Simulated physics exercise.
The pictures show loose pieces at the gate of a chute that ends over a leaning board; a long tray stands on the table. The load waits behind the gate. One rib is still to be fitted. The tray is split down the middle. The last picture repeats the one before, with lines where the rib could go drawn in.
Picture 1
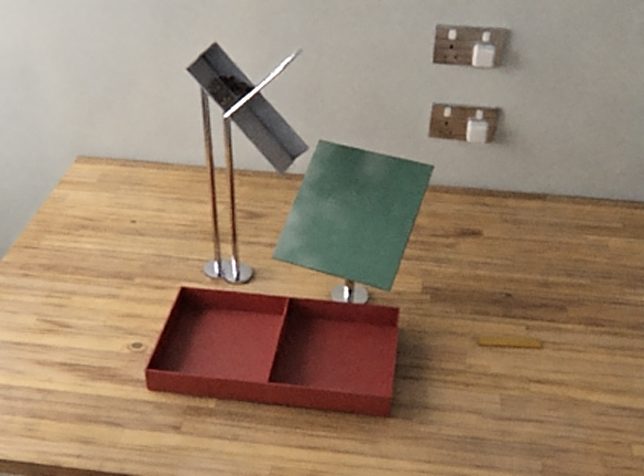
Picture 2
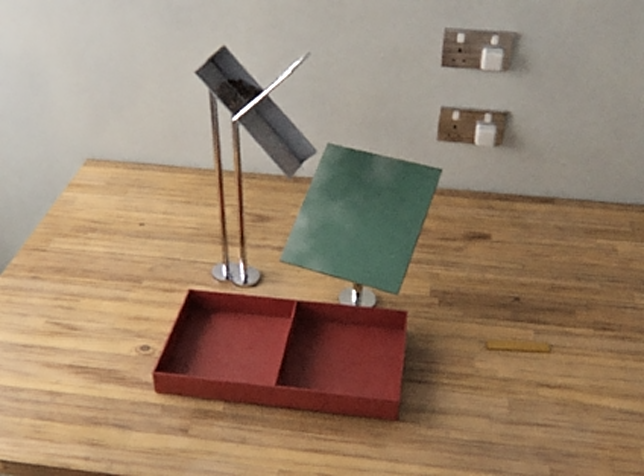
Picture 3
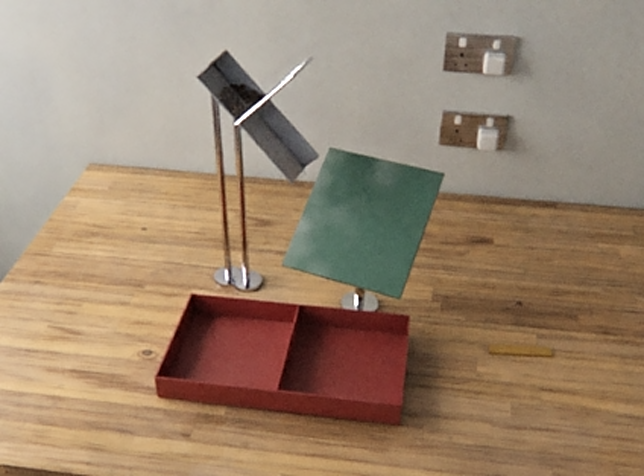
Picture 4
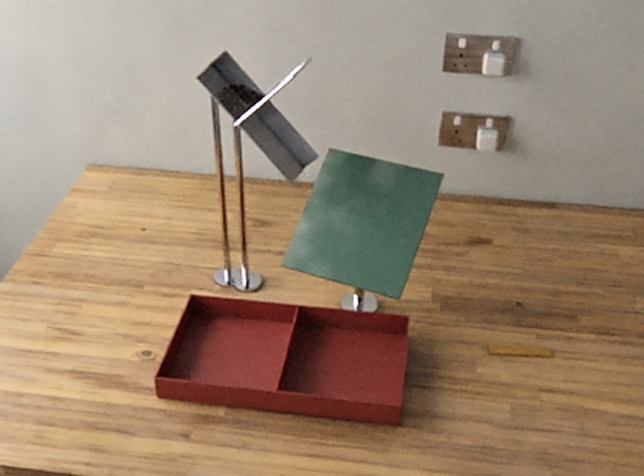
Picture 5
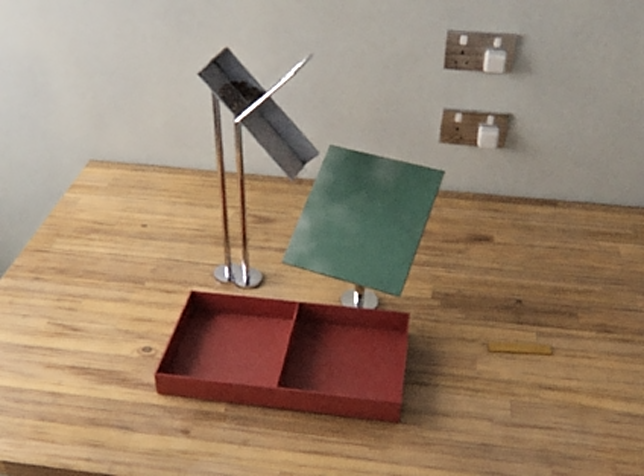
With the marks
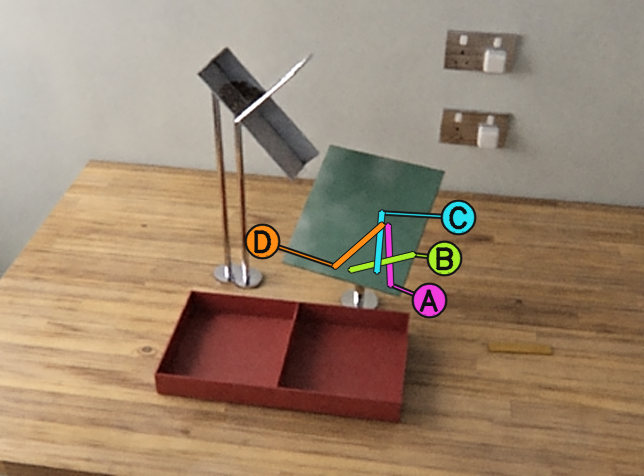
A shallow red tray split into two compartments sits on a striped wooden table, seen from slightly above against a plain grey wall with two socket plates at upper right. Behind it, a dark grey chute holding small dark pieces rests on two slim metal posts, a pale bar across it, beside a tilted green board on a stand. Nothing on the table moves; only the camera shifts slightly.
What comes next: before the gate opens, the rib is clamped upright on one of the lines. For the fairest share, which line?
D beats the others.
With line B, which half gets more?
Right.
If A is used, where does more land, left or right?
The right half.
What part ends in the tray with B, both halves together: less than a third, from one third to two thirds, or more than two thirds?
More than two thirds.
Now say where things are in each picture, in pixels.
In the first frame, load behind the gate (233, 92), chocolate balls; lip of the chute (289, 168), sloping fairly steeply.
In the second frame, middle of the board (361, 215), tilted fairly steeply; middle of its low edge (337, 277); of its high edge (383, 155).
In the third frame, front corners of the tray (155, 377) and (401, 405); front end of its middle wall (276, 391).
In the fourth frame, middle of the load (243, 101); lip (298, 176).
In the fifth frame, middle of the load (244, 97); lip (299, 173).
On the marked copy, line A from (388, 225) to (390, 284); line B from (413, 254) to (351, 269); line C from (381, 212) to (377, 271); line D from (382, 225) to (335, 266).
For line A, of what is caught, just a few in the left half, almost all in the right.
For line B, of what is caught, about a tenth in the left half, almost all in the right.
For line C, of what is caught, just a few in the left half, almost all in the right.
For line D, of what is caught, roughly half in the left half, roughly half in the right.
